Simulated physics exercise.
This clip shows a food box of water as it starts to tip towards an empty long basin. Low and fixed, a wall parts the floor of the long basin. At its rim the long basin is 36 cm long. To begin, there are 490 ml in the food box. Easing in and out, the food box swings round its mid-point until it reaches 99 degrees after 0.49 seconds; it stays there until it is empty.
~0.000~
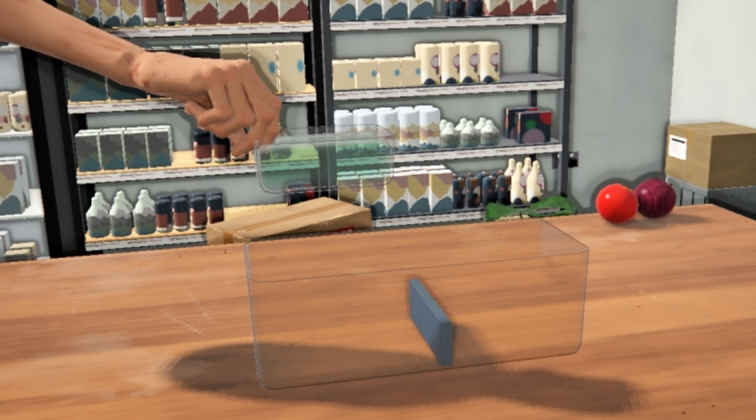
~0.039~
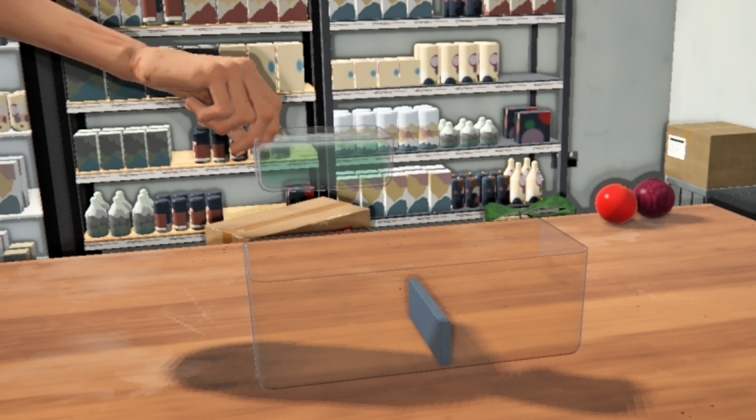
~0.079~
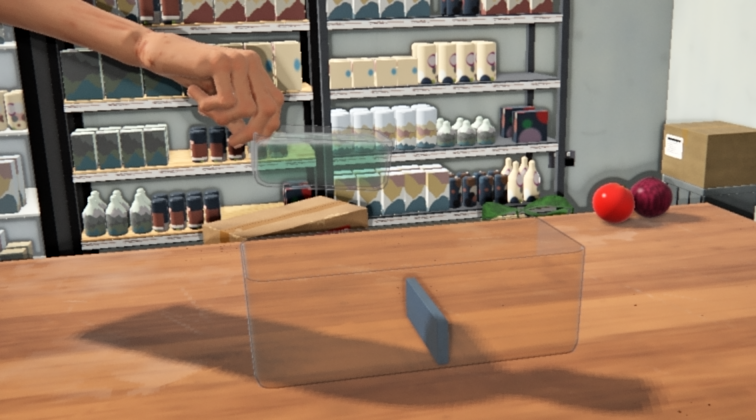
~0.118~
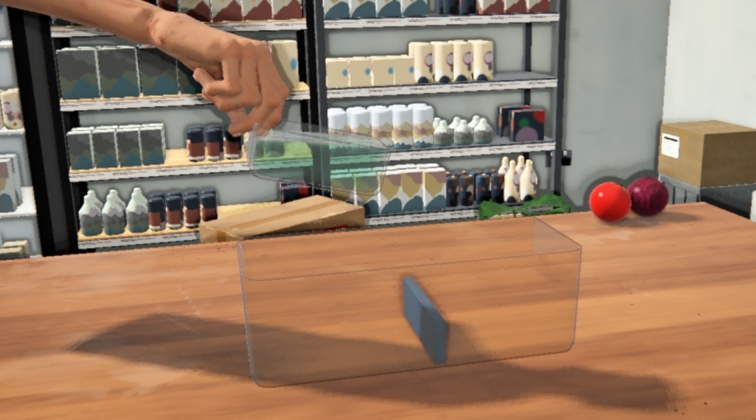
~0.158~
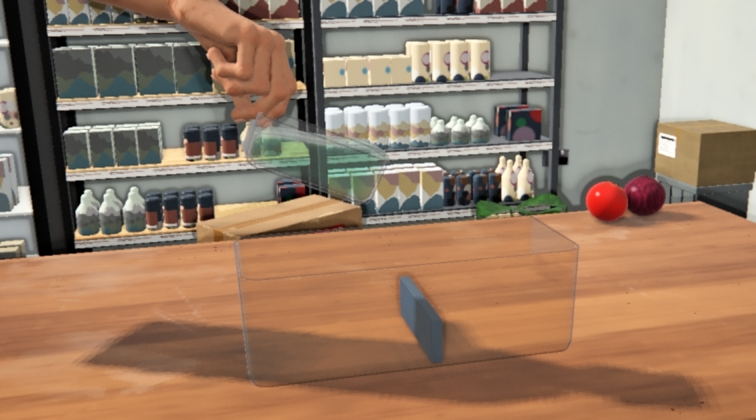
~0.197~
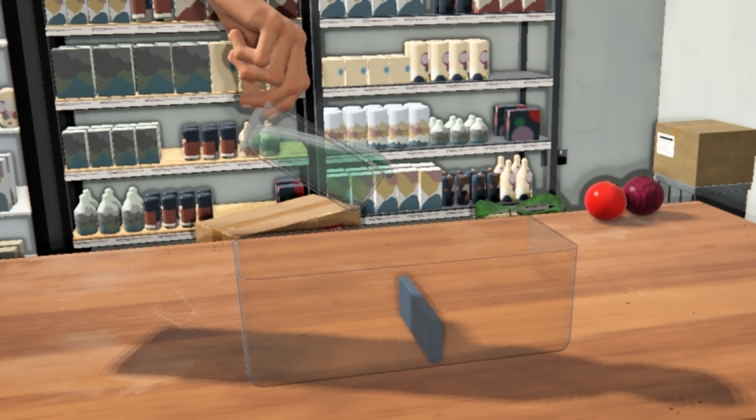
A hand gradually tilts a clear food box of water rightward above an empty long basin.
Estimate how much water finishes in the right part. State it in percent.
I would say 51 per cent.
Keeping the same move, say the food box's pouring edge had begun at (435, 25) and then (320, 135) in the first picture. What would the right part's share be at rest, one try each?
The first try gives 80 percent and the second 5 percent.
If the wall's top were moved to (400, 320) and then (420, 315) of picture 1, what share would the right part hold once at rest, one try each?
Respectively close to 75 and 70 %.
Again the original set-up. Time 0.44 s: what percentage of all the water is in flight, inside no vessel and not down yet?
Near 26 per cent at that time.
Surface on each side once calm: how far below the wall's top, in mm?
On the left it's about 42 mm; on the right, about 38 mm.
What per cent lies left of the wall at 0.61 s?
I'd put it near 42 percent.
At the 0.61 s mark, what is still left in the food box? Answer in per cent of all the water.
Around 2 percent of it.
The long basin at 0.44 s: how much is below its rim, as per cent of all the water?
Some 66 per cent.
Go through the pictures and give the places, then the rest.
In the first frame, it leans 0°; its right rim is at (386, 132); the water meets the walls at (257, 145) and (383, 137); the long basin's rim runs from (247, 262) to (564, 234); the wall's top is at (429, 301).
In the second frame, it leans 2°; its right rim is at (386, 133); the water meets the walls at (256, 144) and (382, 137).
In the third frame, it leans 6°; its right rim is at (385, 138); the water meets the walls at (255, 140) and (382, 139).
In the fourth frame, it leans 14°; its right rim is at (383, 145); the water meets the walls at (253, 137) and (381, 141).
In the fifth frame, it leans 23°; its right rim is at (380, 156); the water meets the walls at (250, 134) and (377, 148); 3 per cent is over the edge.
In the sixth frame, it leans 35°; its right rim is at (377, 169); the water meets the walls at (249, 130) and (358, 151); 10 per cent is over the edge.
By 0.44 s the tilt is 96° and 8 per cent is still to pour, 28 is left of the wall and 38 right of it.
By 0.61 s the tilt is 99° and 2 per cent is still to pour, 43 is left of the wall and 52 right of it.
By 0.79 s the tilt is 99° and 0 per cent is still to pour, 46 is left of the wall and 51 right of it.
By 0.99 s the tilt is 99° and 0 per cent is still to pour, 47 is left of the wall and 51 right of it.
At rest 47 per cent lies left of the wall, 51 right of it and 1 outside.
